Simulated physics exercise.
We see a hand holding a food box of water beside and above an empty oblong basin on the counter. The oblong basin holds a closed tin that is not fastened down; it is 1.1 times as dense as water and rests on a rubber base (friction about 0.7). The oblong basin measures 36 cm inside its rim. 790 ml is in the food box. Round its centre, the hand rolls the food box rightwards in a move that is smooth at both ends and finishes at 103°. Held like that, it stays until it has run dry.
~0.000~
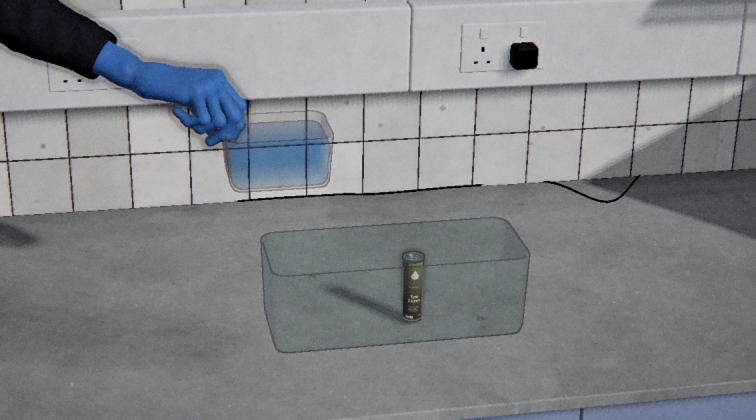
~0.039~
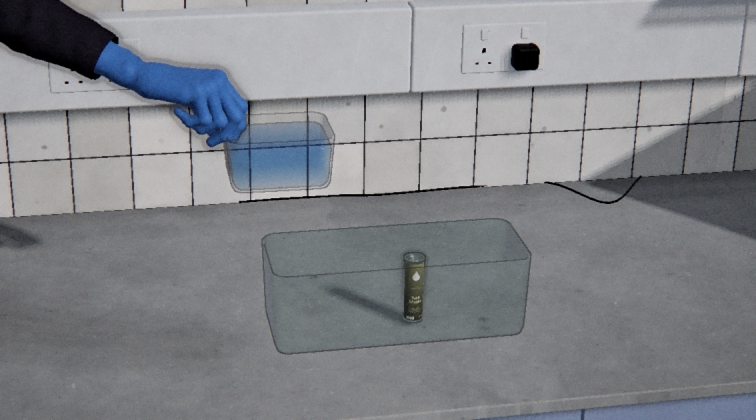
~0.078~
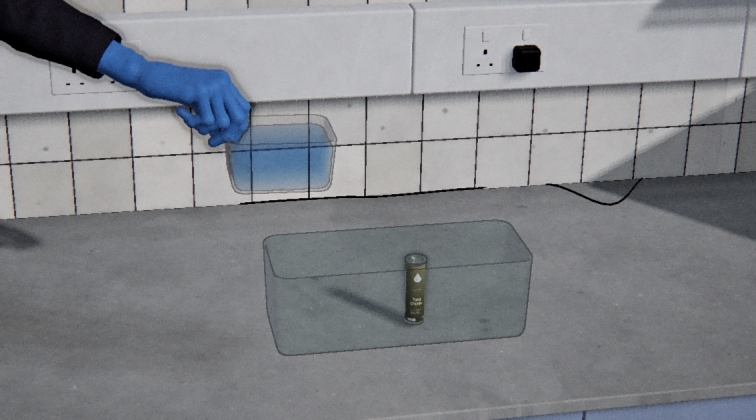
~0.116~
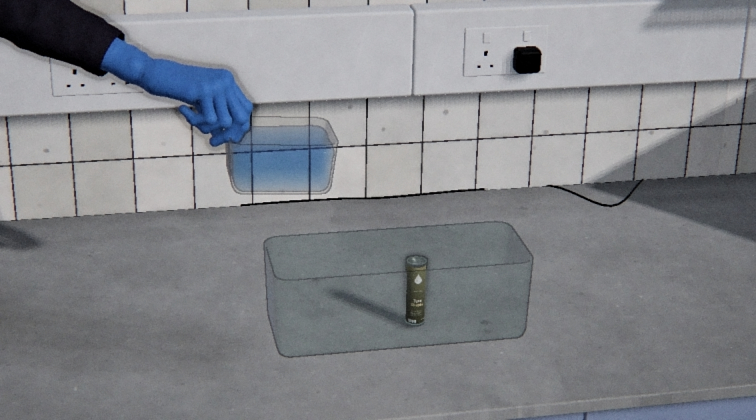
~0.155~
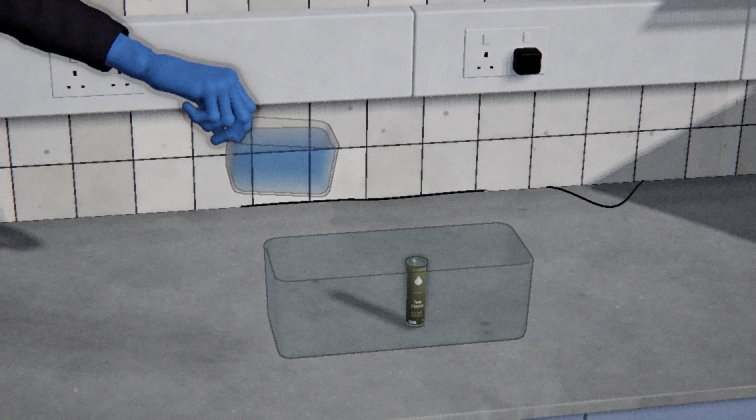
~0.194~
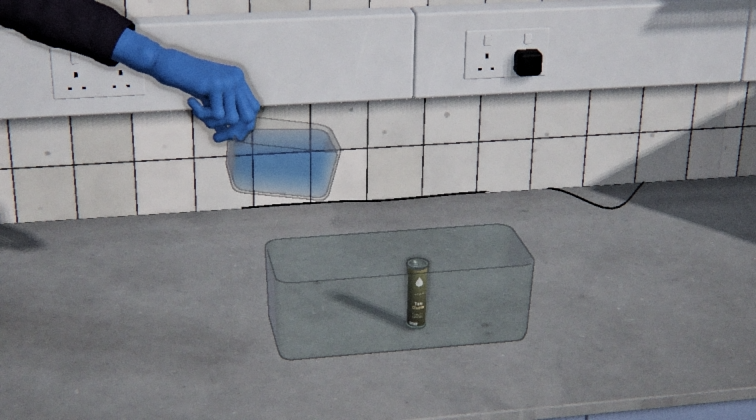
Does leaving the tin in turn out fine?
Yes. Still erect.
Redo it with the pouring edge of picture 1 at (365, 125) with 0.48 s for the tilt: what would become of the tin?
Result: Tin tipped over.
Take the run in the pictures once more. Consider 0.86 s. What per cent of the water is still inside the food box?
Close to 8 percent of the total.
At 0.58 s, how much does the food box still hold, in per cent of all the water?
I reckon about 50 in a hundred is still held.
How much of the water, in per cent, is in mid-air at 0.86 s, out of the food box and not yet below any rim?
Near 8 percent.
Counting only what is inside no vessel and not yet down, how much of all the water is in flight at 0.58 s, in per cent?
Some 38 % is the figure.
By 0.58 s the tilt is 67° and 51 per cent is still to pour; the tin stands where it began.
By 0.86 s the tilt is 100° and 8 per cent is still to pour; the tin stands where it began.
By 1.15 s the tilt is 103° and 0 per cent is still to pour; the tin stands where it began.
By 1.47 s the tilt is 103° and 0 per cent is still to pour; the tin stands where it began.
At rest the tin stands where it began.
